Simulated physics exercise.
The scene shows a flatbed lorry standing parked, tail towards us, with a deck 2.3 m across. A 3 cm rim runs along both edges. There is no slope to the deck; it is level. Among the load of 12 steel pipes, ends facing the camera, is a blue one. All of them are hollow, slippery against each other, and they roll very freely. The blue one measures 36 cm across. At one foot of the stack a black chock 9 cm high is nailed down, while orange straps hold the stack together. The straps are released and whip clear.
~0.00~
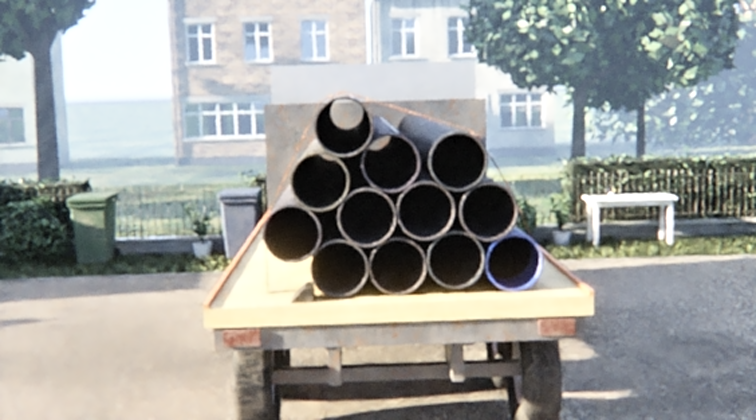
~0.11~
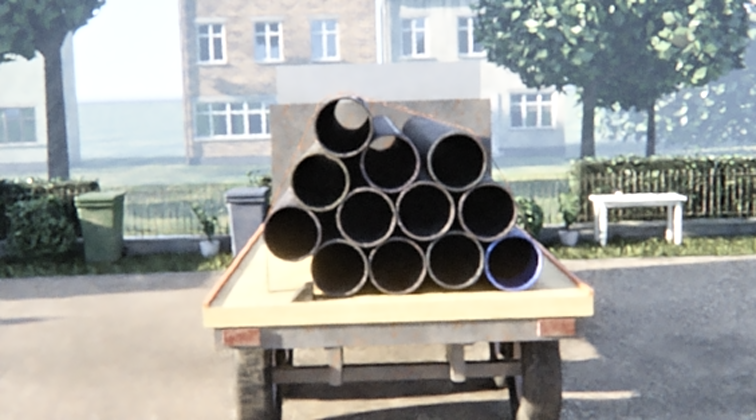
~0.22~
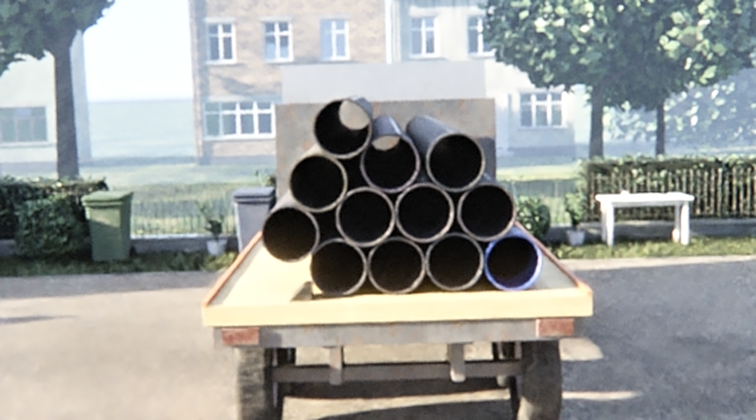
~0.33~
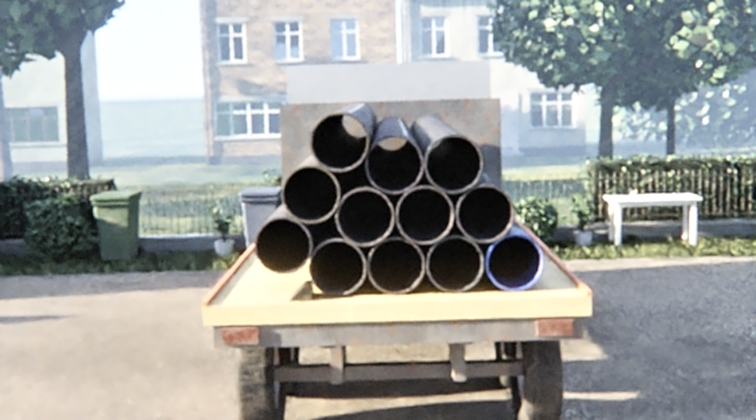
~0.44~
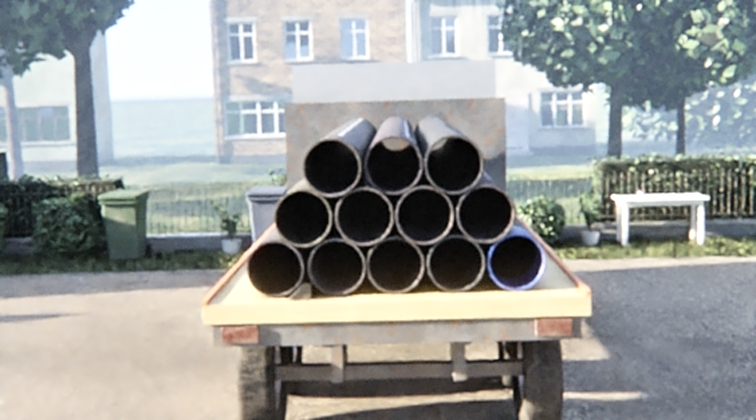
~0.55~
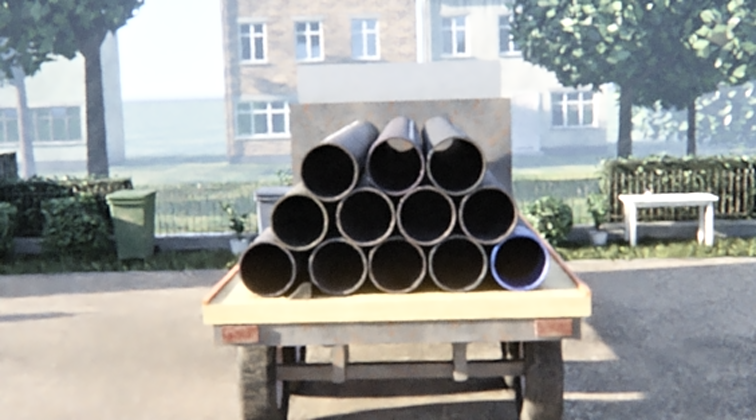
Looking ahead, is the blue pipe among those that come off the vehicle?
The blue pipe drops off, by my reckoning.
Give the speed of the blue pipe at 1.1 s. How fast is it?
Speed: Around 0.7 m/s.
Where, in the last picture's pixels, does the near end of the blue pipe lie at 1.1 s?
Roughly at (561, 263) in the last picture.
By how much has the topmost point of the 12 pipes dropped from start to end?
Roughly 55 cm.
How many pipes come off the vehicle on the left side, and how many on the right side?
Left 2, right 3.
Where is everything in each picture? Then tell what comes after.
The first picture shows blue at (515, 264); straps tight; chock at (308, 294); the deck is level; 3 of the 12 lie on the deck itself.
The second picture shows blue at (515, 264); straps tight.
The third picture shows blue at (514, 263); no straps.
The fourth picture shows blue at (516, 264); no straps.
The fifth picture shows blue at (517, 263); no straps.
The sixth picture shows blue at (521, 263); straps gone; chock at (306, 292).
After 1.1 s, blue is on the deck, 15 cm from the right edge, rolling right; 0 off so far.
After 1.6 s, blue is down on the right; 2 off so far.
At rest (6.3 s), blue is down on the right; 5 off so far.
